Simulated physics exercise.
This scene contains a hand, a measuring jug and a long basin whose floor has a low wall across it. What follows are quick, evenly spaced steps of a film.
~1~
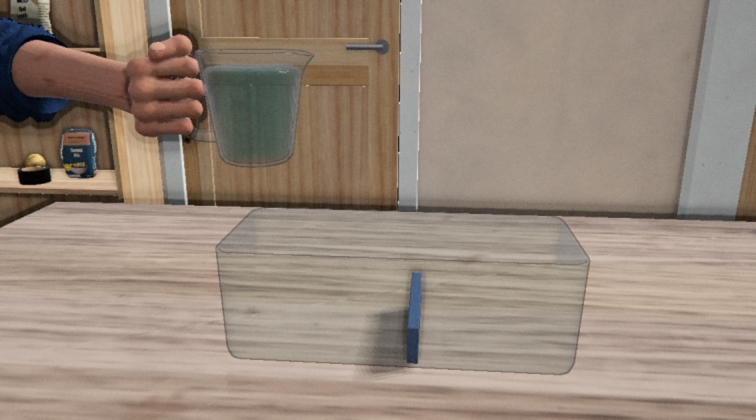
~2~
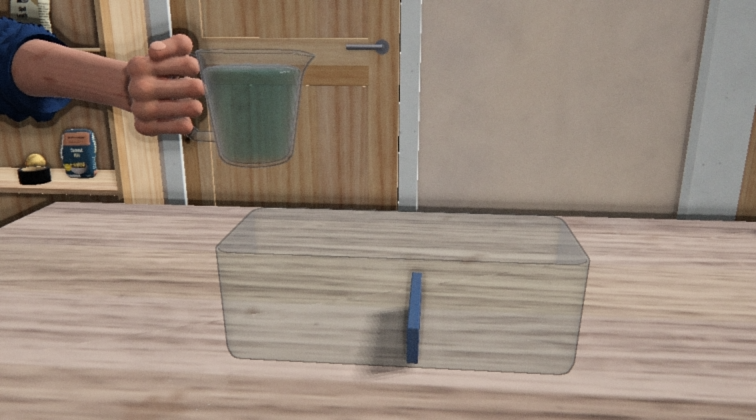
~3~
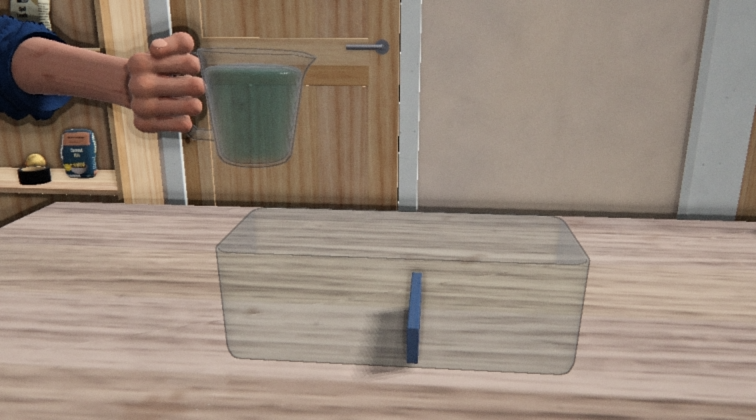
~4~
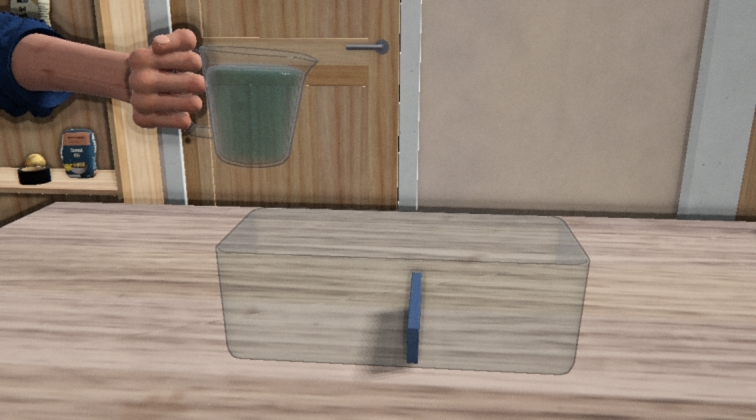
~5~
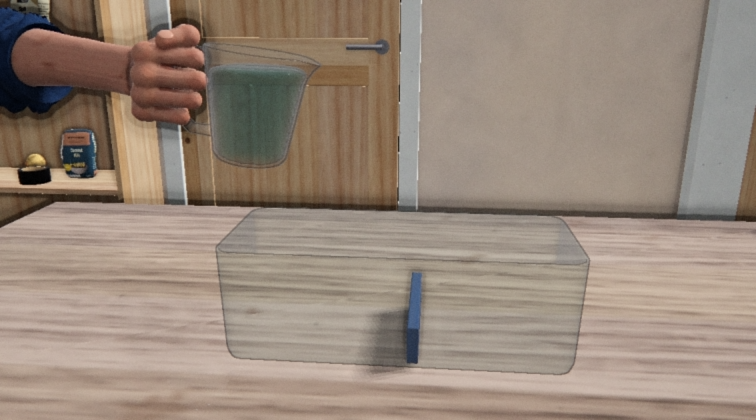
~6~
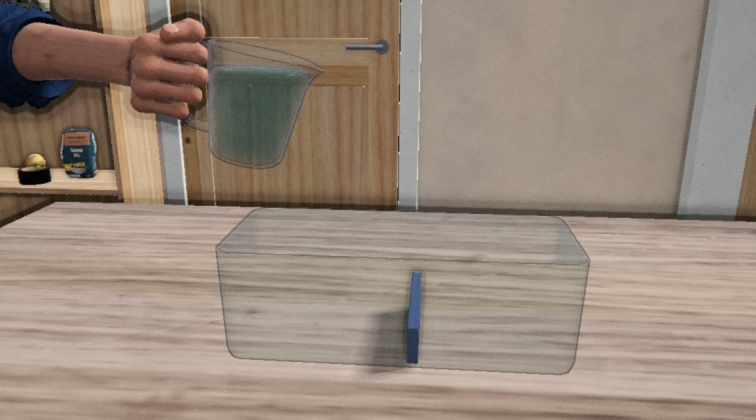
A hand held a clear measuring jug of green liquid above and to the left of a long see-through basin with a low blue wall inside, then slowly tilted it slightly to the right.
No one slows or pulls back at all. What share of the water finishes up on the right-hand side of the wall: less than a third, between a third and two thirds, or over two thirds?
Less than a third.
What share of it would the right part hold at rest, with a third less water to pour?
Some 10 parts in a hundred.
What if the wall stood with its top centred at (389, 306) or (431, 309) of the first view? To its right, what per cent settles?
About 40 % and 15 %.
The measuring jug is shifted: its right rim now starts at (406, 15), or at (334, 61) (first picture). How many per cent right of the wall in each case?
About 90 % the first time, about 20 % the second.
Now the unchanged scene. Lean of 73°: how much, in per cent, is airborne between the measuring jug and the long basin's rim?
Close to 20 in a hundred.
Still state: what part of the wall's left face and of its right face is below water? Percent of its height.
Roughly 40 left of the wall, roughly 0 right of it.
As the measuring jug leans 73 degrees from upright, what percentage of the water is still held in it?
Near 70 in a hundred still remains.
A moment on, the measuring jug is tipped part way and 69 per cent is still to pour, 9 is left of the wall and 0 right of it.
Next, the measuring jug is tipped right over and 11 per cent is still to pour, 73 is left of the wall and 1 right of it.
Then the measuring jug is tipped right over and 0 per cent is still to pour, 93 is left of the wall and 5 right of it.
Later the measuring jug is tipped right over and 0 per cent is still to pour, 92 is left of the wall and 5 right of it.
Finally, 92 per cent lies left of the wall, 5 right of it and 2 outside.
